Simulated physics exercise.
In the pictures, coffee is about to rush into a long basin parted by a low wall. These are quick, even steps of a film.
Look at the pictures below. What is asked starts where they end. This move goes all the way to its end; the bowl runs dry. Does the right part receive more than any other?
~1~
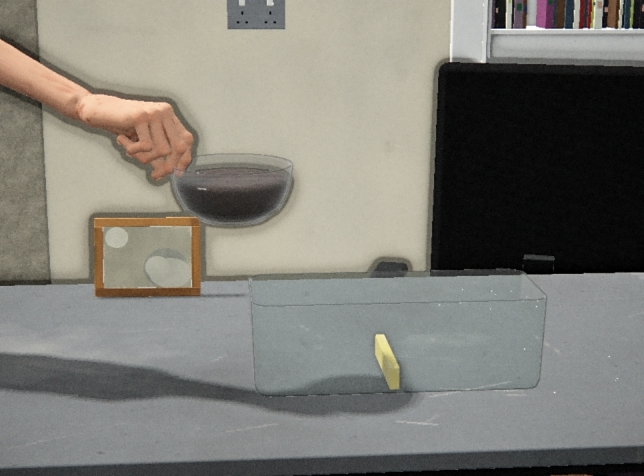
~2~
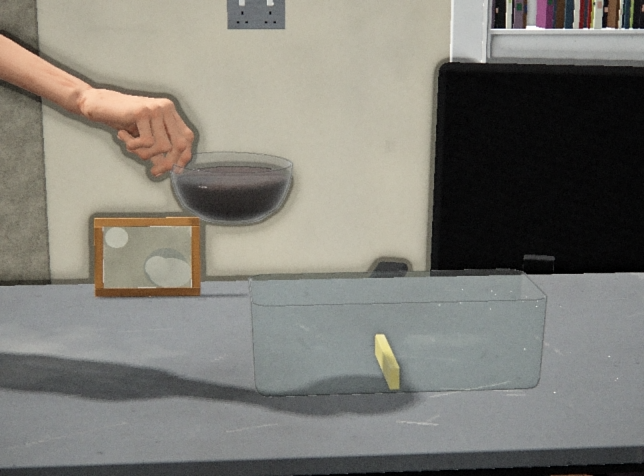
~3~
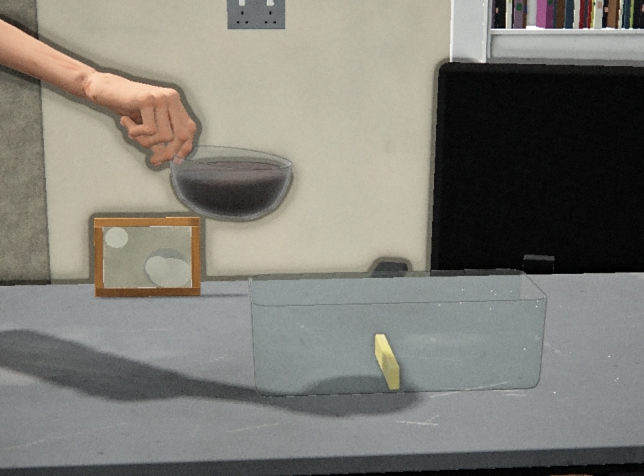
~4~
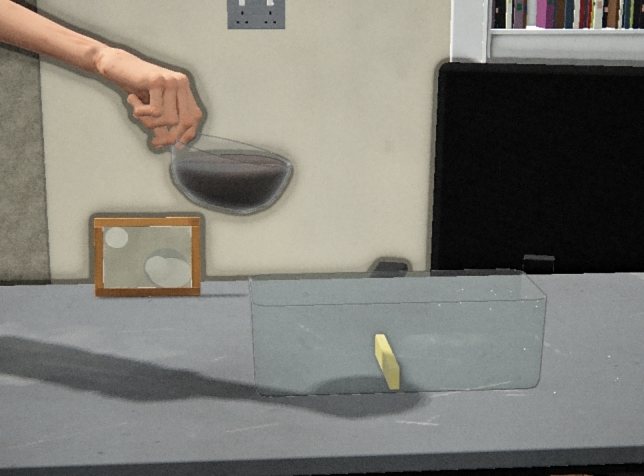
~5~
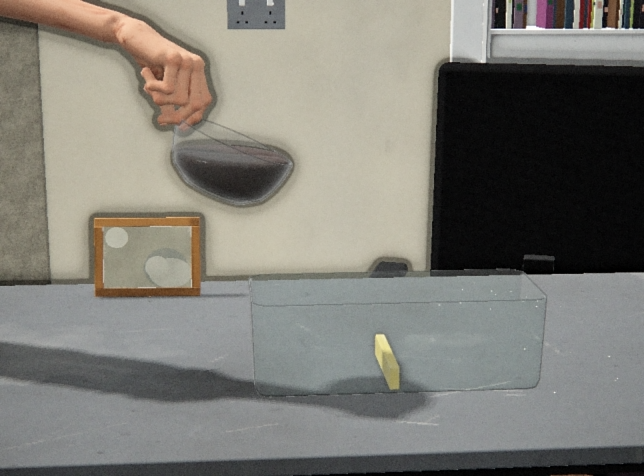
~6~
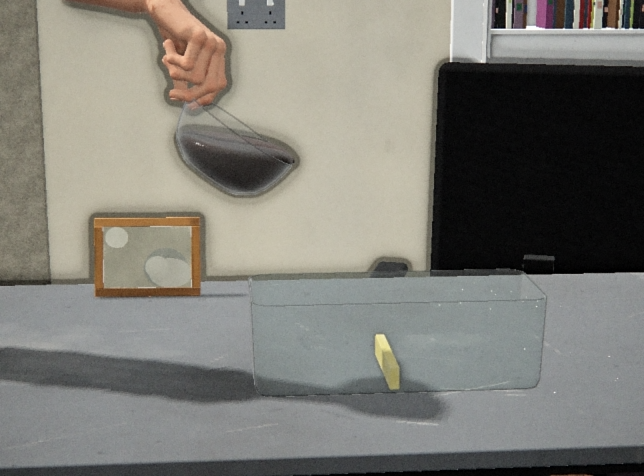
The fullest part is on the right.
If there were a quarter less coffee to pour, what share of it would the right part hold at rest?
Estimate: Around 60 per cent.
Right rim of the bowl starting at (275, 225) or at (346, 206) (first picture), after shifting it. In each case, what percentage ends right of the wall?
It comes to 25 % the first time and 65 % the second.
A moment on, the tilt is 100° and 25 per cent is still to pour, 5 is left of the wall and 0 right of it.
Next, the tilt is 104° and 0 per cent is still to pour, 19 is left of the wall and 67 right of it.
Then the tilt is 104° and 0 per cent is still to pour, 27 is left of the wall and 63 right of it.
Later the tilt is 104° and 0 per cent is still to pour, 32 is left of the wall and 63 right of it.
At rest 33 per cent lies left of the wall, 63 right of it and 5 outside.
